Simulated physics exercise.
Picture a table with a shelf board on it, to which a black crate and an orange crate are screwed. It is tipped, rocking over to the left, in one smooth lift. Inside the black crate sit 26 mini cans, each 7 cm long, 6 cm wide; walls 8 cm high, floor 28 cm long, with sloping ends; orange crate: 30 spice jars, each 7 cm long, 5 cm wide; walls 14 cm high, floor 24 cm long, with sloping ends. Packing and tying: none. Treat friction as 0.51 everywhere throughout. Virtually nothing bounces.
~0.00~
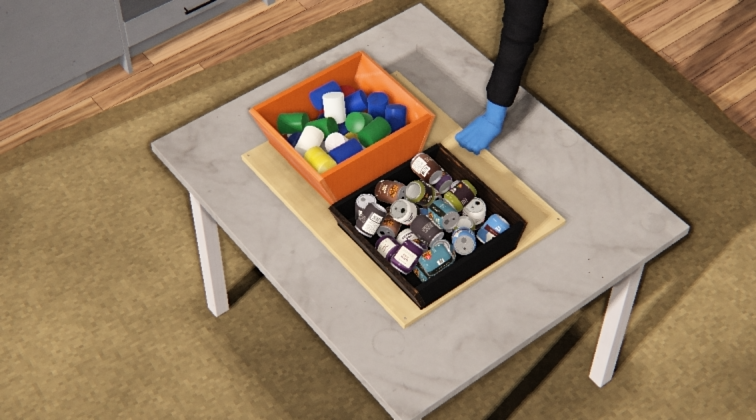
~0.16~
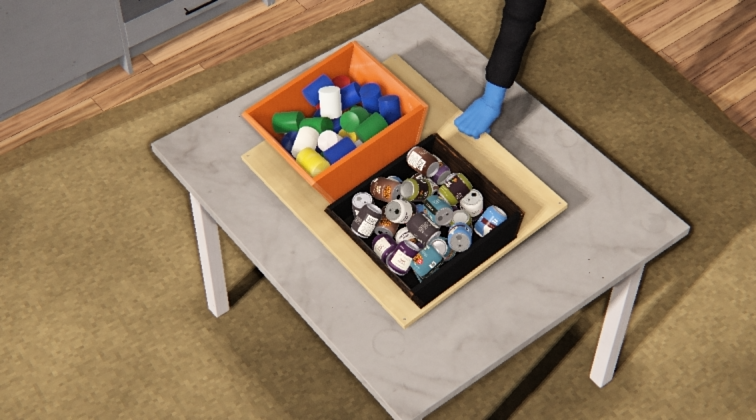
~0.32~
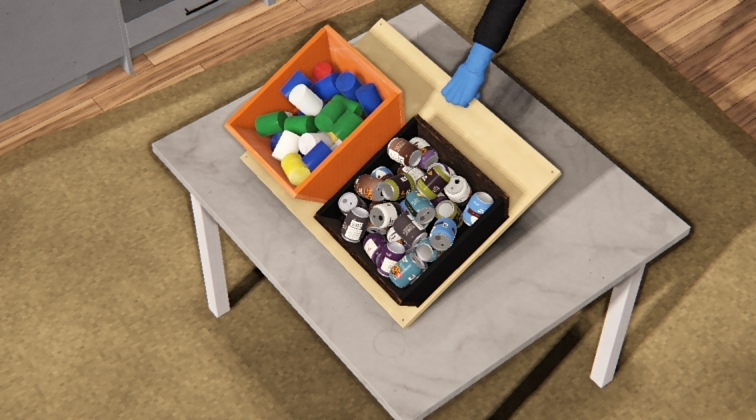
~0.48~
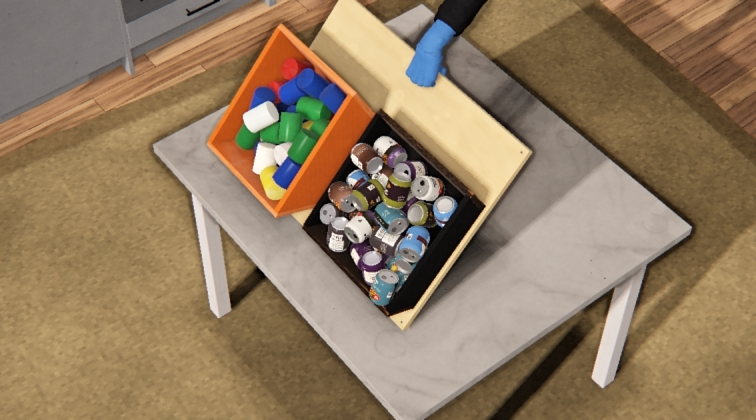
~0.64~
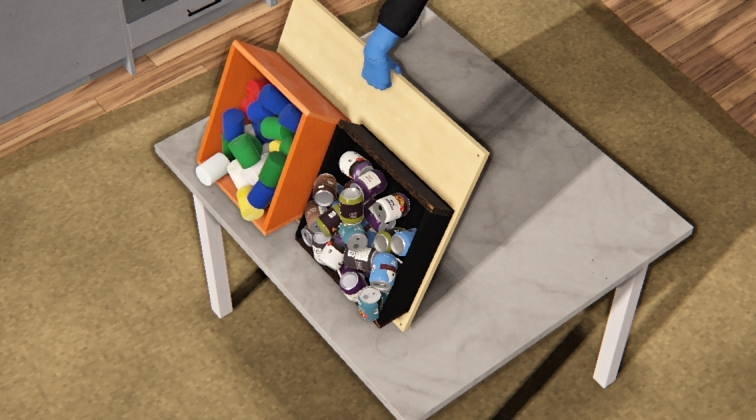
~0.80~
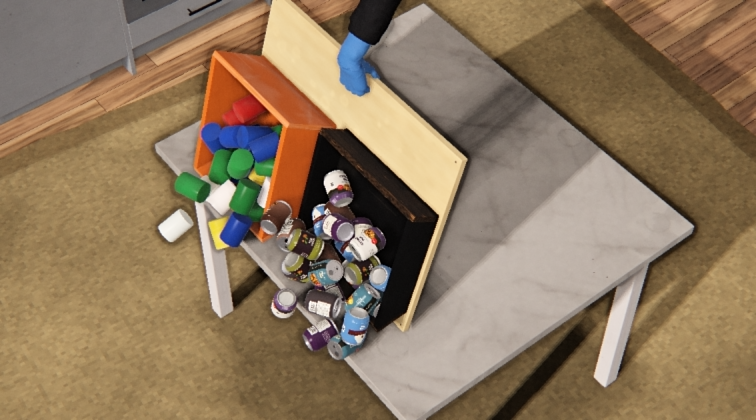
A blue-gloved hand tilting a board with an orange crate and a black crate leftward, colourful jars and small cans tumbling out.
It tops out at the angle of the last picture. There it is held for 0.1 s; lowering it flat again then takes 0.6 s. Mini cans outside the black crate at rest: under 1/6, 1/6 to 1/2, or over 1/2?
Kept: Less than half.
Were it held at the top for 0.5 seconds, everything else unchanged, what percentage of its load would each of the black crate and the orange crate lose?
Black crate: 90%, orange crate: 70%.
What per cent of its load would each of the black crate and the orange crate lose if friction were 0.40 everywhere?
In that case the black crate sheds 90 per cent, while the orange crate sheds 60 per cent.
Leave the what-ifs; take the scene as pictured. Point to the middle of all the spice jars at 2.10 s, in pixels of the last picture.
Near (248, 384).
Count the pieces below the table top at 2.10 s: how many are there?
The number is close to 35.
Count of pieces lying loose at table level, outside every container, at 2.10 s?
Near 5, give or take.
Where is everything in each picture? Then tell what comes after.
In the first picture (we follow the rim corner now nearest the camera), black crate at (416, 290); orange crate at (322, 176); tilt 0°; nothing out yet.
Black crate at (412, 292); orange crate at (314, 180); tilt 8°, in the second picture.
Black crate at (400, 299); orange crate at (295, 192); tilt 26°, in the third picture.
Black crate at (387, 312); orange crate at (276, 212); tilt 48°, in the fourth picture.
Black crate at (378, 324); orange crate at (264, 231); tilt 66°; 3 out, the lowest can at (334, 220), in the fifth picture.
Black crate at (375, 328); orange crate at (260, 238); tilt 74°; 20 out, the lowest jar at (176, 226), in the sixth picture.
After 1.01 s, tilt 67°; 19 of 26 out of the black crate and 14 of 30 out of the orange crate.
After 1.27 s, tilt 24°; 21 of 26 out of the black crate and 18 of 30 out of the orange crate.
After 1.63 s, tilt 0°; 22 of 26 out of the black crate and 18 of 30 out of the orange crate.
When it is over (at 2.10 s), 22 of 26 out of the black crate and 18 of 30 out of the orange crate. Asked share, 22 of 26, 85 per cent.
